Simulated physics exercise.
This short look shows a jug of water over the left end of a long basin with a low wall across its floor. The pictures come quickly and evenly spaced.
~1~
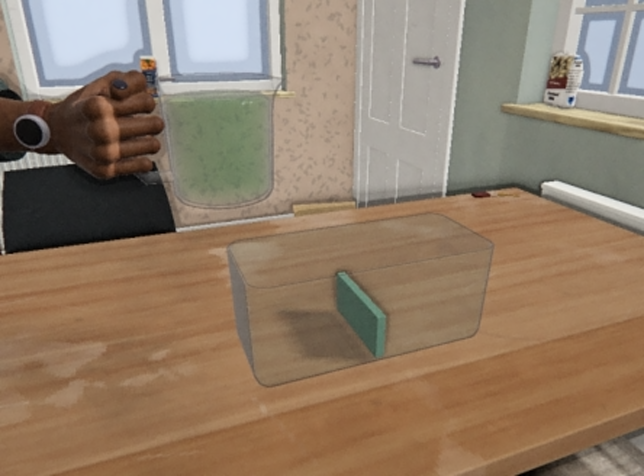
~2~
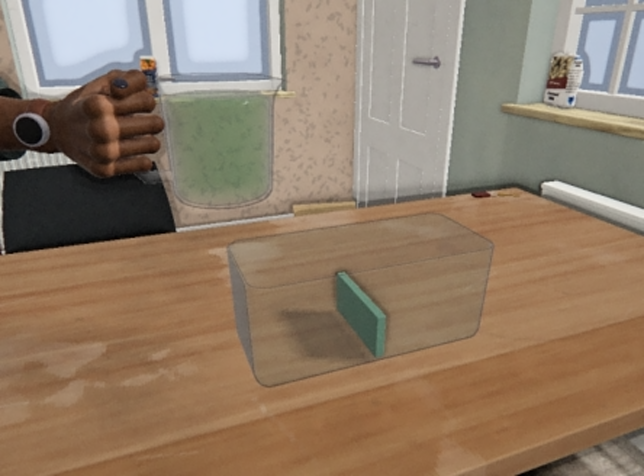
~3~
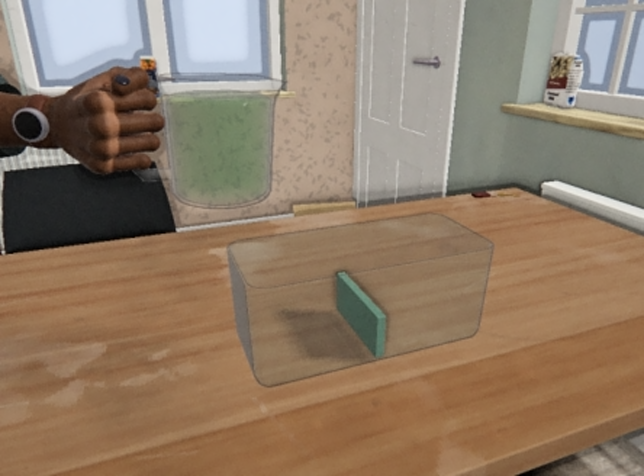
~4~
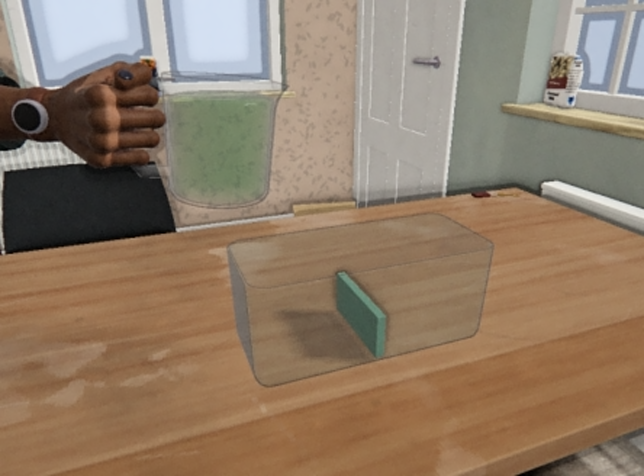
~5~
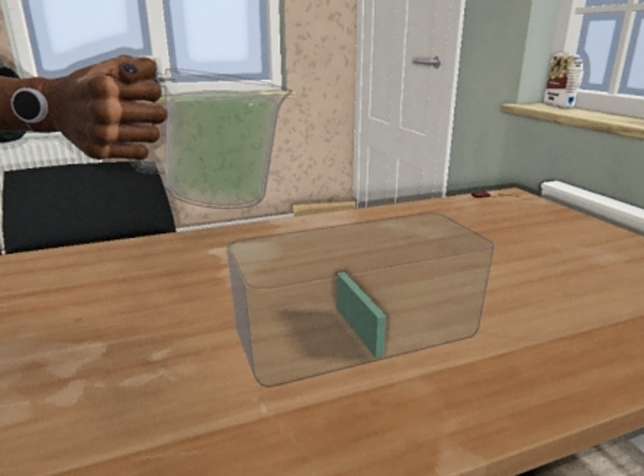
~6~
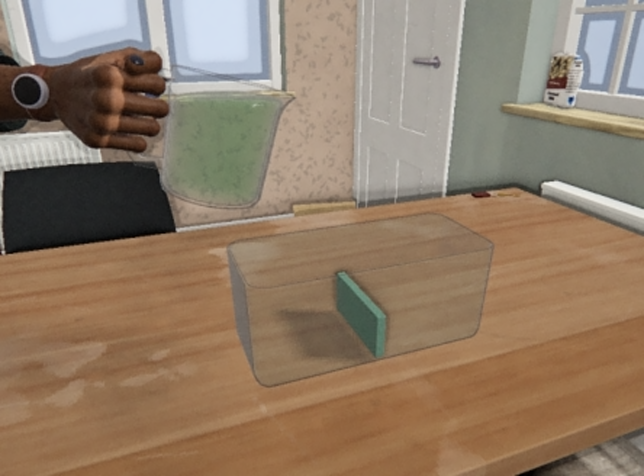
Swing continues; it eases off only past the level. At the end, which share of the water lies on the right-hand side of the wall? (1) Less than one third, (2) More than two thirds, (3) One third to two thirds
1, less than one third.
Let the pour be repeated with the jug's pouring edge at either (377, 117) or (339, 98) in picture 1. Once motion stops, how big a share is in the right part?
It comes out at around 100 percent and then around 90 percent.
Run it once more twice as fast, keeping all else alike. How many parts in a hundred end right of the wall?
About 10 per cent would end up there.
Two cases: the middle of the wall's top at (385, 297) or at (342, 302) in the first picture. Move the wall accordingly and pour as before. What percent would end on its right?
Roughly 5 % and then 65 %.
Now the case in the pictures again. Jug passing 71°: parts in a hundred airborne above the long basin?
Some 20 per cent, I'd say.
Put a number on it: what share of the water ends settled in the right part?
That is roughly 20 percent of it.
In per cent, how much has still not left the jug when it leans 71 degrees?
Roughly 75 percent remains at that point.
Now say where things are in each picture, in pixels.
It leans 0°; its right rim is at (284, 77); the water meets the walls at (163, 98) and (268, 94); the long basin's rim runs from (236, 266) to (466, 229); the wall's top is at (359, 294), in the first picture.
It leans 1°; its right rim is at (285, 78); the water meets the walls at (163, 98) and (268, 94), in the second picture.
It leans 2°; its right rim is at (286, 80); the water meets the walls at (164, 98) and (270, 95), in the third picture.
It leans 5°; its right rim is at (289, 84); the water meets the walls at (165, 98) and (272, 96), in the fourth picture.
It leans 9°; its right rim is at (292, 89); the water meets the walls at (168, 98) and (276, 96), in the fifth picture.
It leans 14°; its right rim is at (295, 96); the water meets the walls at (171, 102) and (281, 98), in the sixth picture.
A moment on, the jug is tipped part way and 76 per cent is still to pour, 5 is left of the wall and 1 right of it.
Next, the jug is tipped right over and 24 per cent is still to pour, 39 is left of the wall and 18 right of it.
Then the jug is tipped right over and 3 per cent is still to pour, 73 is left of the wall and 19 right of it.
Later the jug is tipped right over and 0 per cent is still to pour, 78 is left of the wall and 20 right of it.
In the end 78 per cent lies left of the wall, 20 right of it and 2 outside.
